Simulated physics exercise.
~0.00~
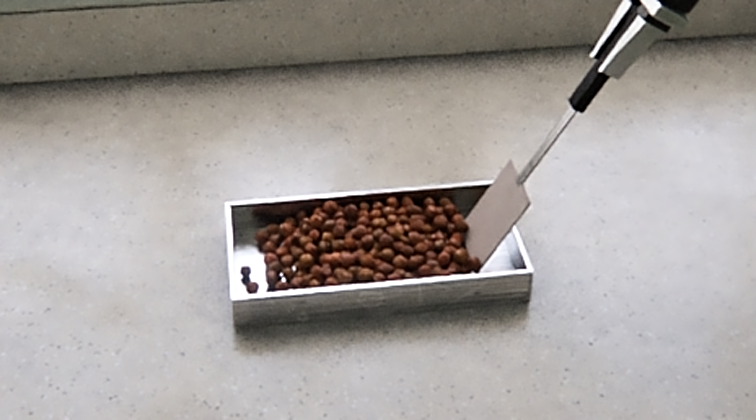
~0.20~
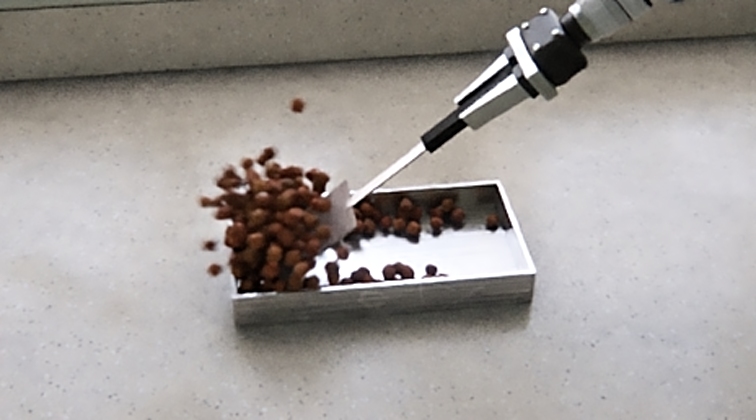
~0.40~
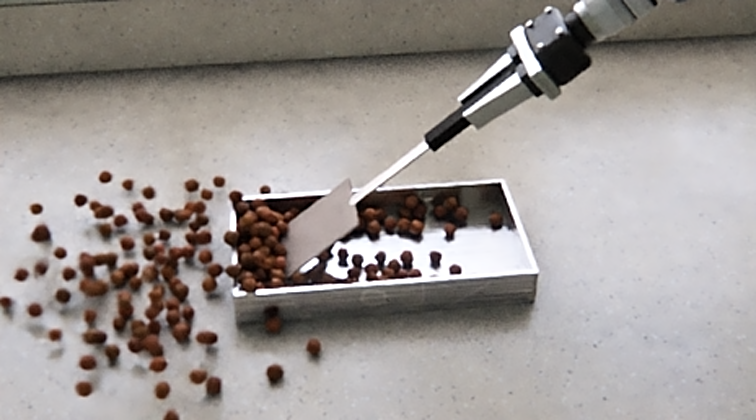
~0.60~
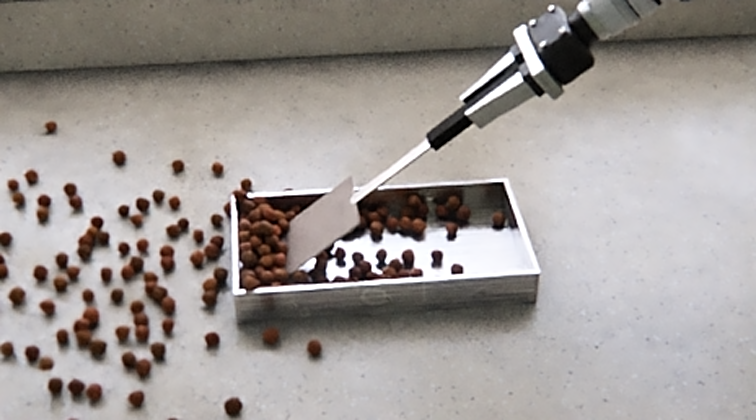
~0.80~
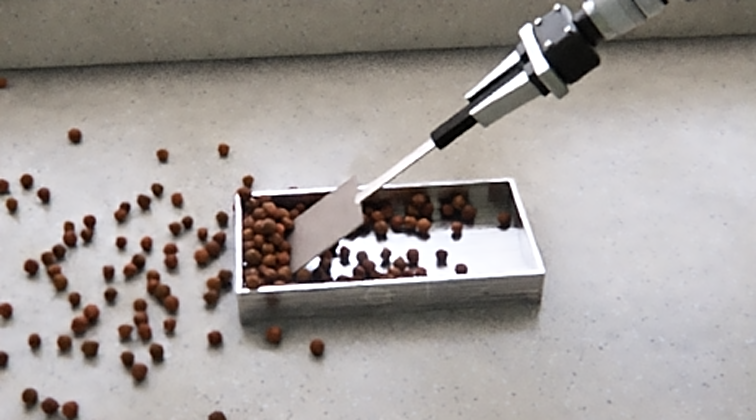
The video shows a gripper-held flat blade sweeping small round brown pieces leftward through a shallow metal tray on a grey tabletop. Many fly over the left end and scatter across the surface, while the rest remain in the tray, mostly heaped at its left side beside the blade.
